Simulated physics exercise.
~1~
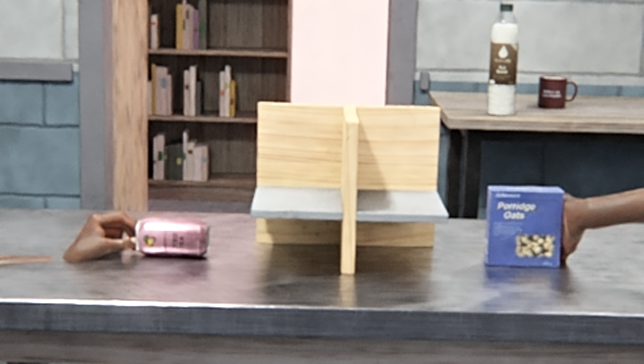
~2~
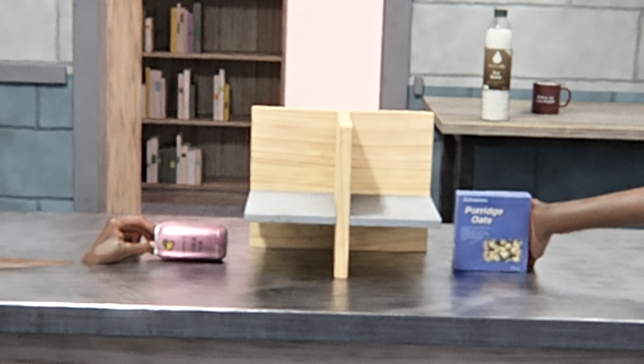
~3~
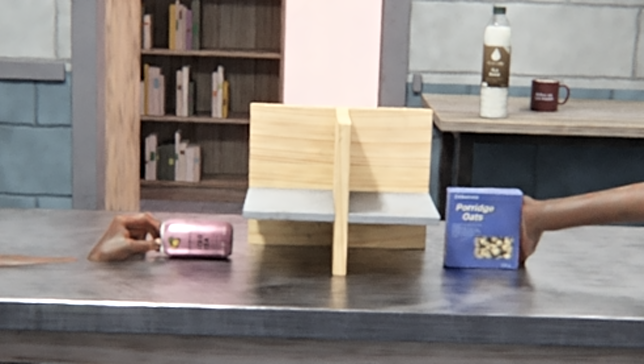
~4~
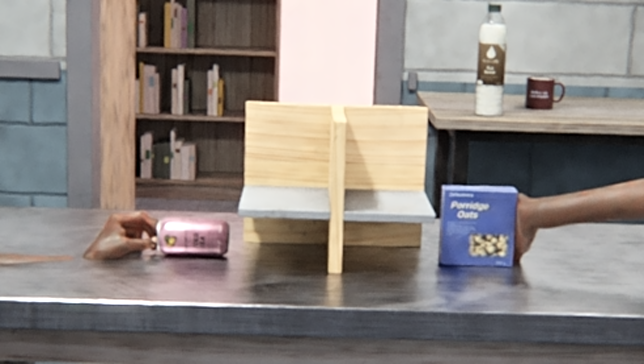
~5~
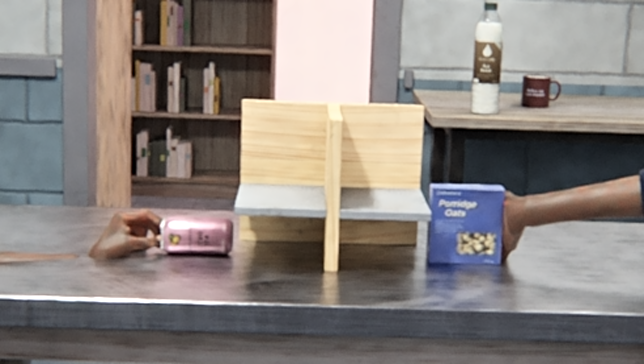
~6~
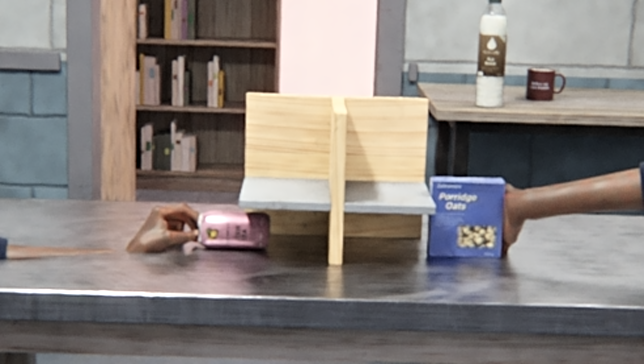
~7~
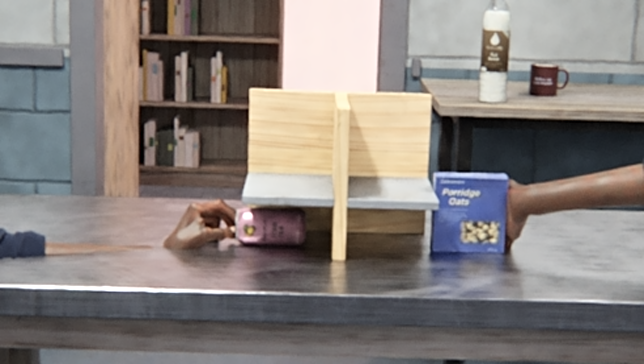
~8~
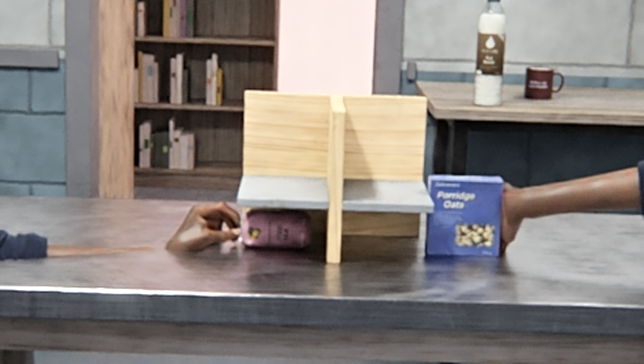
The clip opens on a dark tabletop with a wooden stand holding a grey shelf on each side of an upright divider, while bookshelves, a bottle and a mug sit behind. A hand at the left holds a pink can on its side, and a hand at the right grips an upright blue packet of porridge oats. Both hands push inward until the two things near the openings. The can then slides beneath the left shelf, while the packet stops at the right shelf's edge. Finally, the can rests under the shelf, and the packet, too tall, remains outside.
